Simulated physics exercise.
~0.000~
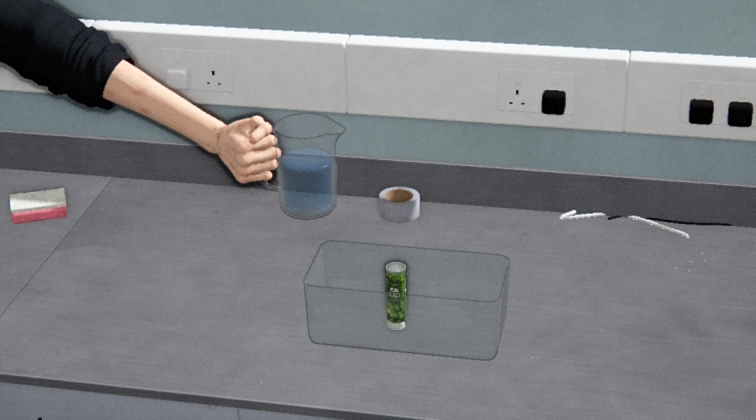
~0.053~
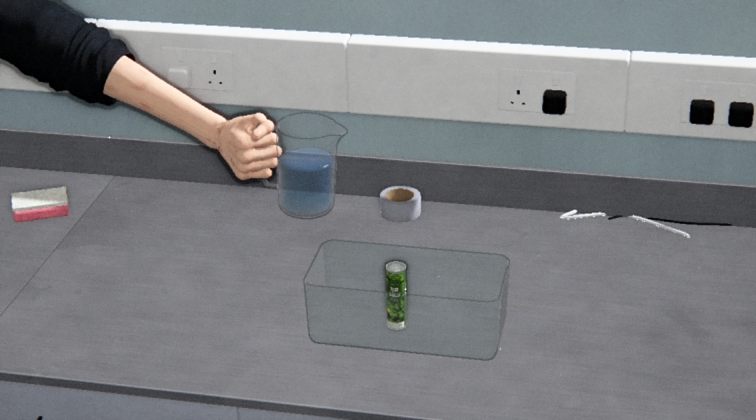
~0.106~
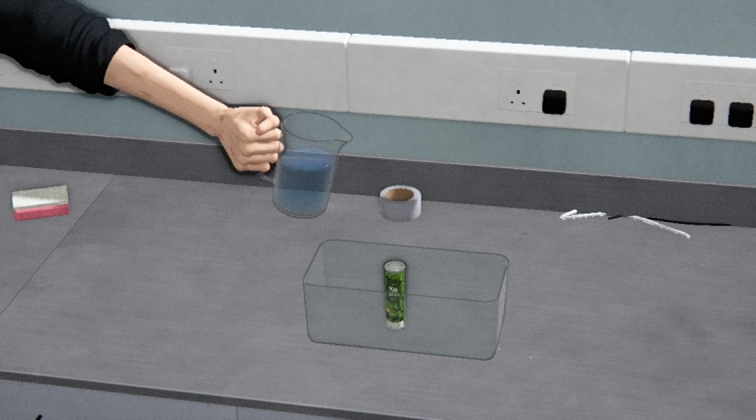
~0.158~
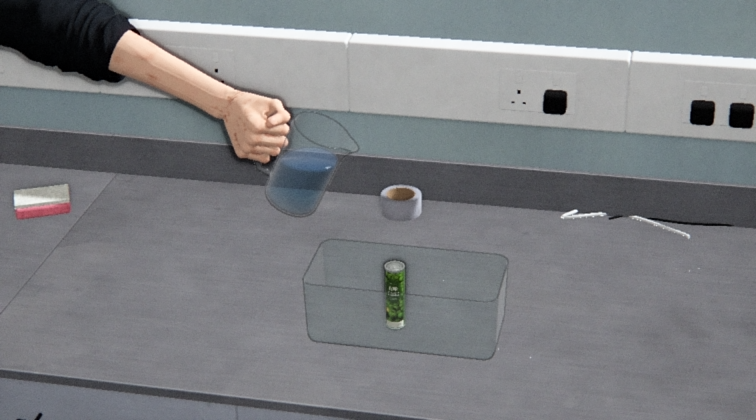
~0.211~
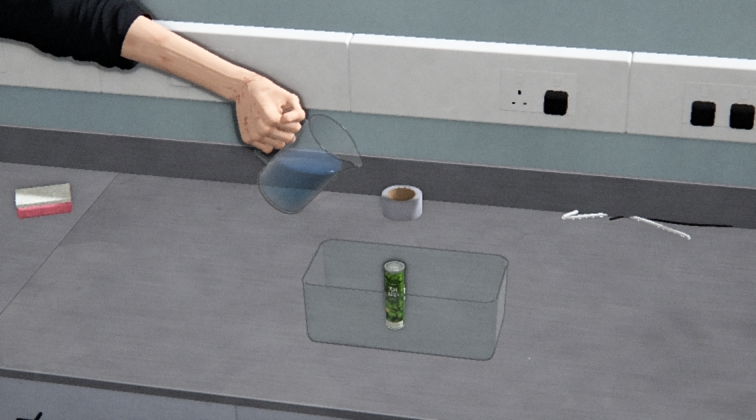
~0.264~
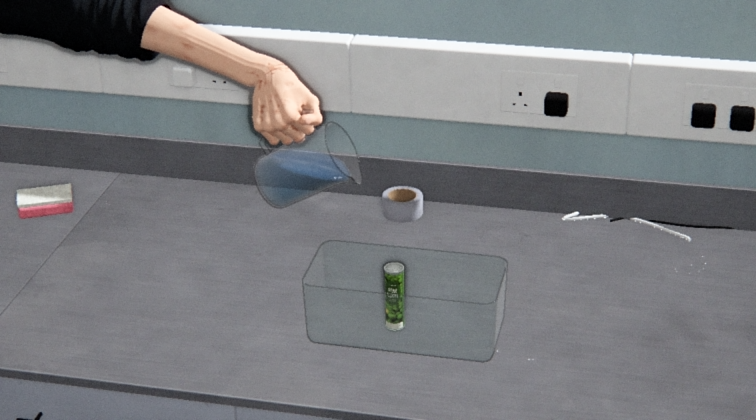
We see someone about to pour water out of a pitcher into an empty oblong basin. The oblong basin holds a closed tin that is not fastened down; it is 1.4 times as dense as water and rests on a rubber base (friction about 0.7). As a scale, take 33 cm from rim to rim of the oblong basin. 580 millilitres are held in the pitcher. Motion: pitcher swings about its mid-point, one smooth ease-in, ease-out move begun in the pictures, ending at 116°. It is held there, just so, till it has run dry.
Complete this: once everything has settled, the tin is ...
Once everything has settled, the tin is lying over.
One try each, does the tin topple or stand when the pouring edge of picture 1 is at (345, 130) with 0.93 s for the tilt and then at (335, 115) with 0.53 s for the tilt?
Run one: It tumbles. Run two: It tumbles.
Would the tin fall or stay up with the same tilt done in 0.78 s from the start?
Then it topples.
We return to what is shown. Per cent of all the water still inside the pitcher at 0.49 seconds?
About 58 per cent.
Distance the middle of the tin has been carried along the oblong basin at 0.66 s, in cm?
Near 2 cm.
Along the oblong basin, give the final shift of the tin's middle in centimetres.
Looks like roughly 12.0 cm in total.
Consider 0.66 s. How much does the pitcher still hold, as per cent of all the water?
I'd say some 12 per cent remains.
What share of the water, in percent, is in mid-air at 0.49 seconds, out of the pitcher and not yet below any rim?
Roughly 30 percent.
After 0.49 s the tilt is 115° and 58 per cent is still to pour; the tin stands where it began.
After 0.66 s the tilt is 116° and 12 per cent is still to pour; the tin stands 2 cm from where it began.
After 0.83 s the tilt is 116° and 1 per cent is still to pour; the tin leans 24°.
After 1.02 s the tilt is 116° and 0 per cent is still to pour; the tin lies on its side.
In the end the tin lies on its side.
